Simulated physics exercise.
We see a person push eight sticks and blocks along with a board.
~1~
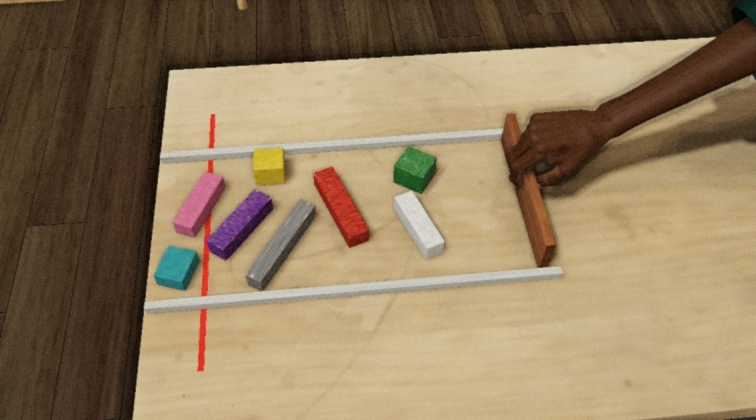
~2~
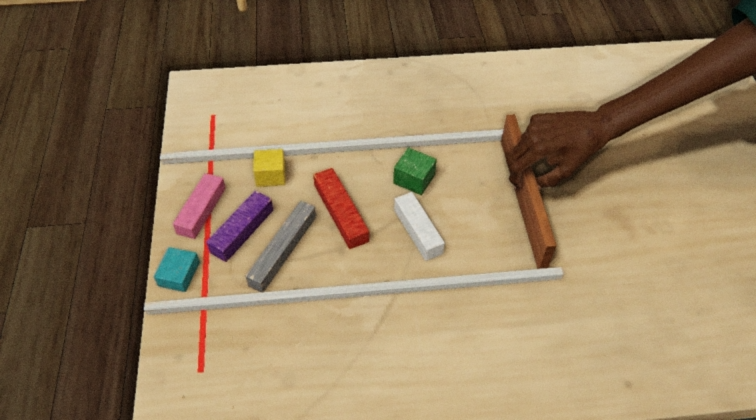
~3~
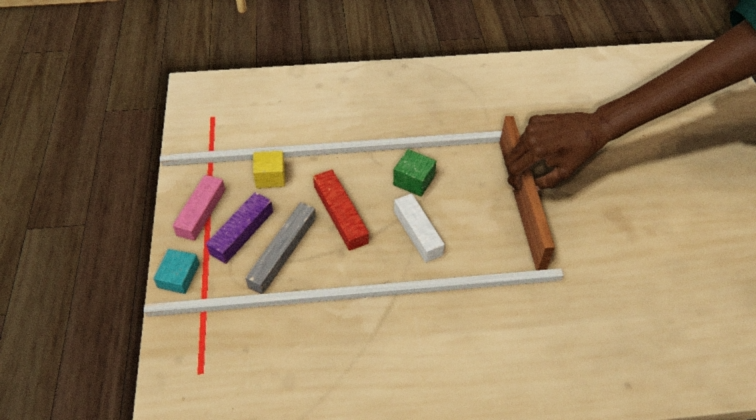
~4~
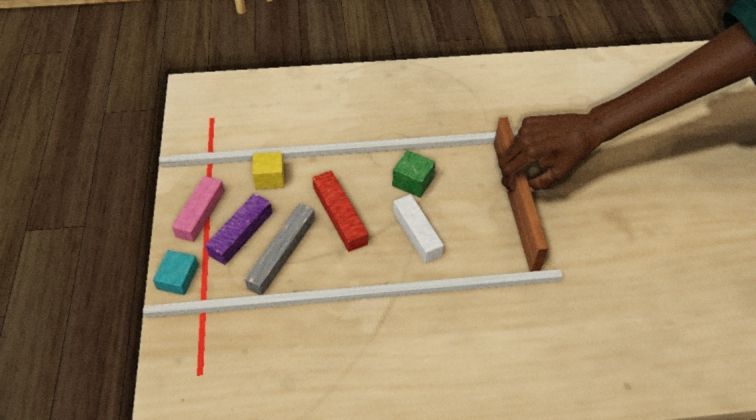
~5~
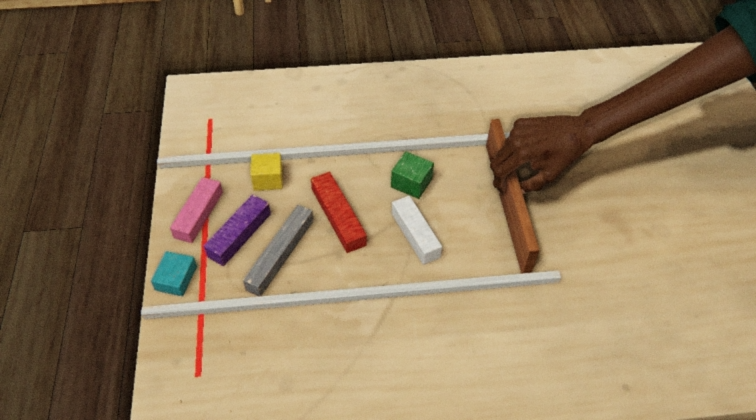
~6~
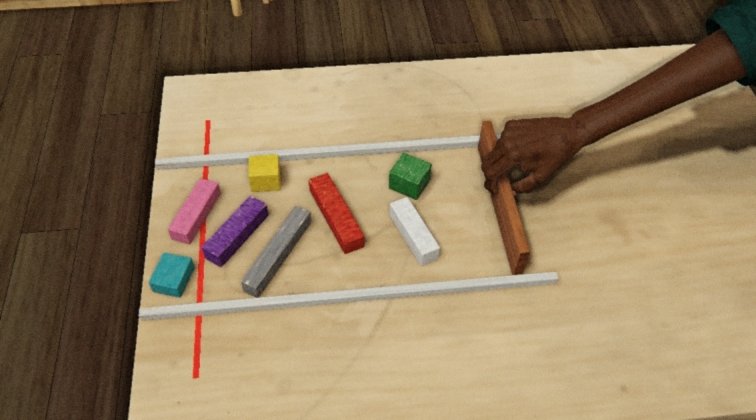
A hand slides a wooden board slightly left toward colourful blocks lying between two white strips.
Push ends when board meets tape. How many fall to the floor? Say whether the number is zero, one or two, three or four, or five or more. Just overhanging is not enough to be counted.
Watch it: A handful - three or four - go plunging down.
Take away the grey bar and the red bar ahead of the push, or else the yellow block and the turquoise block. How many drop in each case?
In order, the numbers are 1 and 2.
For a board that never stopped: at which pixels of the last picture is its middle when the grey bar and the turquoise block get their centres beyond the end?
The middle is at (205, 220) when it's the grey bar, and at (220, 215) when it's the turquoise block.
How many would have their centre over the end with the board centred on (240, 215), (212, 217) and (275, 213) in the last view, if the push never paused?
Taking the three positions in turn, the counts come to 1, 3 and 0.
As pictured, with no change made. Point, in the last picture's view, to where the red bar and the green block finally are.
The red bar ends up near (159, 228), and the green block near (185, 200).
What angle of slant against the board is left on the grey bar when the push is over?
Angle: Around 20°.
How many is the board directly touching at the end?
3 end up touching it.
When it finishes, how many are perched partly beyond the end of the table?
Result: 2.
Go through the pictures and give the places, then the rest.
The first picture shows turquoise block (177, 268); pink bar (200, 204); purple bar (241, 224); board (526, 188); tape (208, 225).
The second picture shows pink bar (200, 205); green block (415, 171).
The third picture shows purple bar (241, 227); white bar (418, 227).
The fourth picture shows turquoise block (176, 272); board (518, 191).
The fifth picture shows pink bar (197, 209); grey bar (280, 249).
The sixth picture shows turquoise block (172, 275); pink bar (195, 211); purple bar (236, 231); board (501, 195); tape (203, 232).
Soon after, none off yet; turquoise block at rest near (172, 275); pink bar at rest near (195, 211); purple bar at rest near (236, 231).
After that, none off yet; turquoise block at rest near (172, 275); pink bar at rest near (195, 211); purple bar moving near (230, 229).
And then, none off yet; turquoise block moving near (165, 279); pink bar displaced about its own width near (148, 206); purple bar displaced about its own width near (160, 226).
In the end, the number that fall off is three or four; gone, purple bar, pink bar and turquoise block.
